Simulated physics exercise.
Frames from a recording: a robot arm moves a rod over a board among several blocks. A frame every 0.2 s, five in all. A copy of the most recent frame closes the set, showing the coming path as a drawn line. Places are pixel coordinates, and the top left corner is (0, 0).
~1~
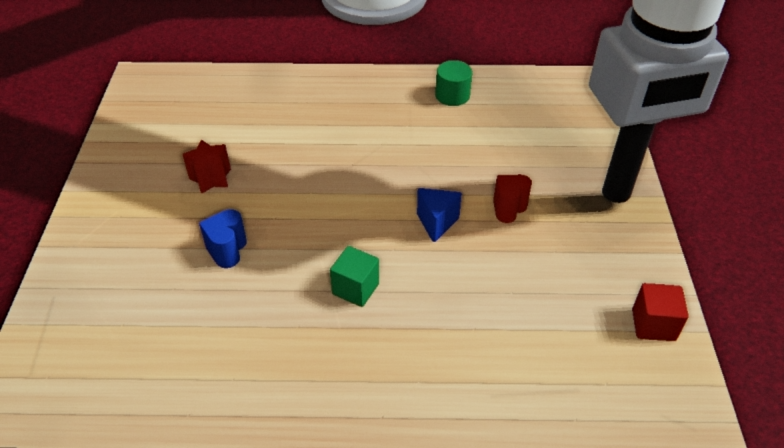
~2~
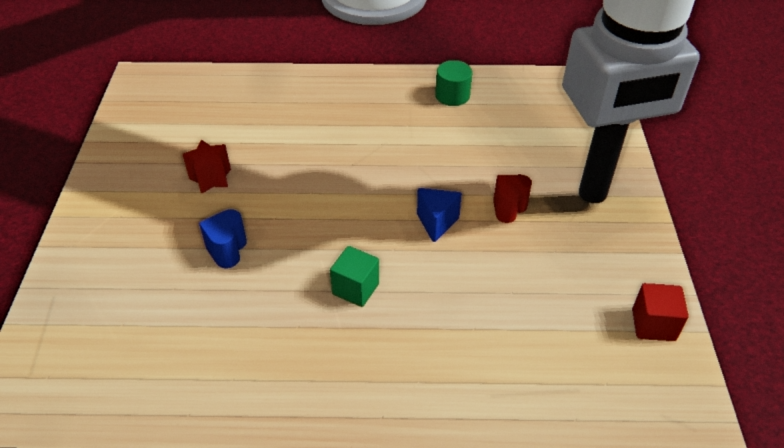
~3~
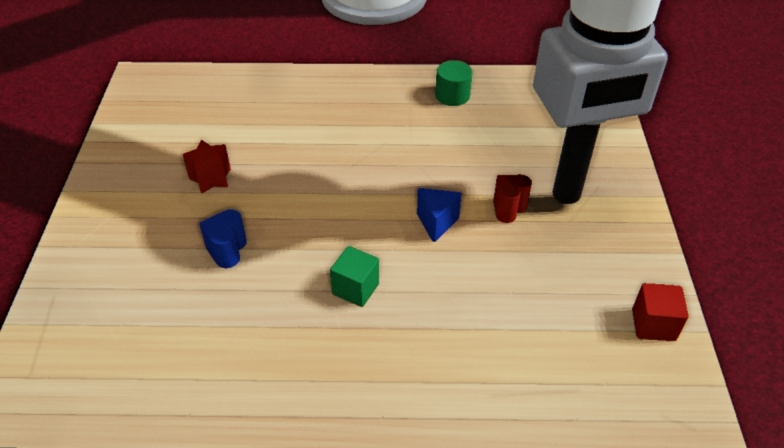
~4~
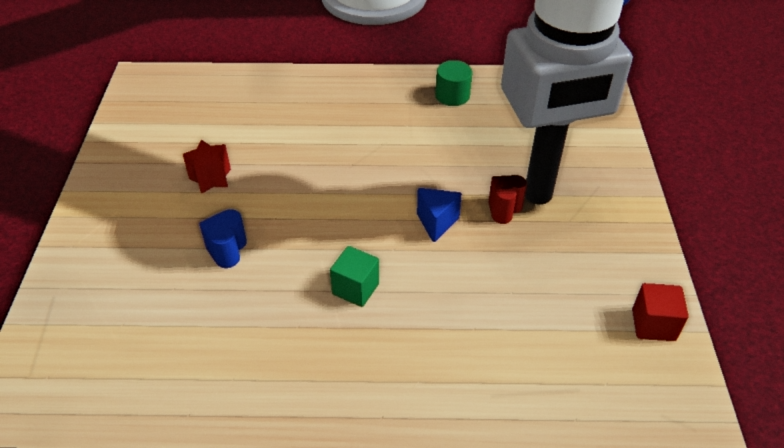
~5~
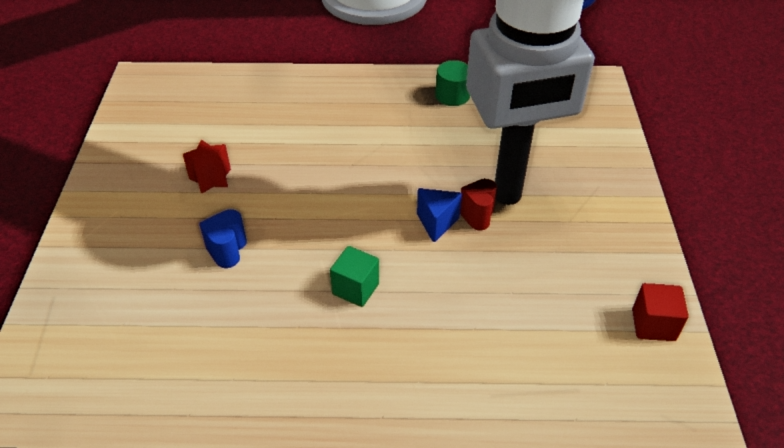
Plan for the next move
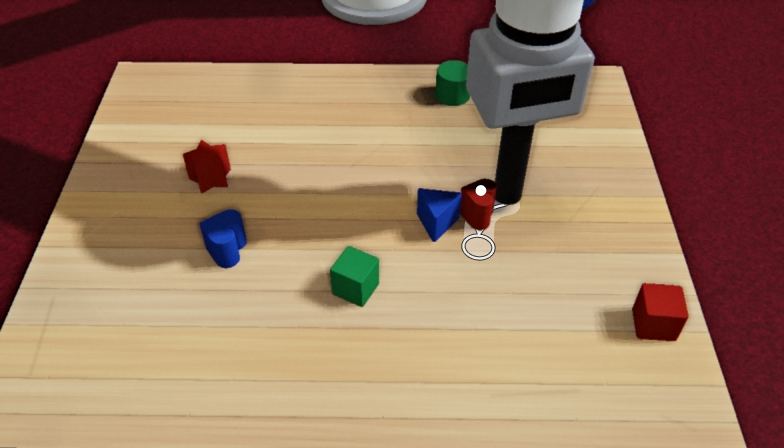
A grey and white robot arm holds a black rod at the right of a pale wooden board on dark red cloth, seen from above by a still camera. Around the board lie a green cylinder, red star, blue heart, green cube, blue triangle, red heart and red cube. The rod slides left, meets the red heart and pushes it left beside the blue triangle.
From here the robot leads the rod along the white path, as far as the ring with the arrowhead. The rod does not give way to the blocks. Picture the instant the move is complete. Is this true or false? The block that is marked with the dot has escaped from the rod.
True - the claim holds.
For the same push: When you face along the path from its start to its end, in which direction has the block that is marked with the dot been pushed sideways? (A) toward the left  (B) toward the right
I choose B.
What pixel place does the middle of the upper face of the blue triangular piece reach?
It is at (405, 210).
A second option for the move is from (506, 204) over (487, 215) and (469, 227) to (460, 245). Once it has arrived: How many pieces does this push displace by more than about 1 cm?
The way I see it, the answer is two.
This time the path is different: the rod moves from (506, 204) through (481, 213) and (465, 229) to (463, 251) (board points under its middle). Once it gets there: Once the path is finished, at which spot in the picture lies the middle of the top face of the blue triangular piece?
It sits at (396, 217).
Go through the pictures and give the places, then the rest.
Lower end of the rod at (616, 193), tops of blocks, blue triangular piece at (438, 199), red heart-shaped block at (513, 184), in the first picture.
Rod at (593, 194), blocks as before, in the second picture.
Rod at (567, 194), blocks as before, in the third picture.
Rod at (538, 195), red heart-shaped block at (508, 185), in the fourth picture.
Rod at (507, 195), blue triangular piece at (438, 199), red heart-shaped block at (481, 190), in the fifth picture.
The drawn path runs from (506, 204) by way of (486, 212) and (479, 229) to (478, 247); the dot is on the red heart-shaped block.
The first path, step by step. Halfway along, rod at (482, 211); blue triangular piece at (411, 208), turned 20° clockwise; red heart-shaped block at (454, 207).
At the end, rod at (480, 238); blue triangular piece at (405, 210), turned 30° clockwise; red heart-shaped block at (445, 221), turned 40° clockwise.
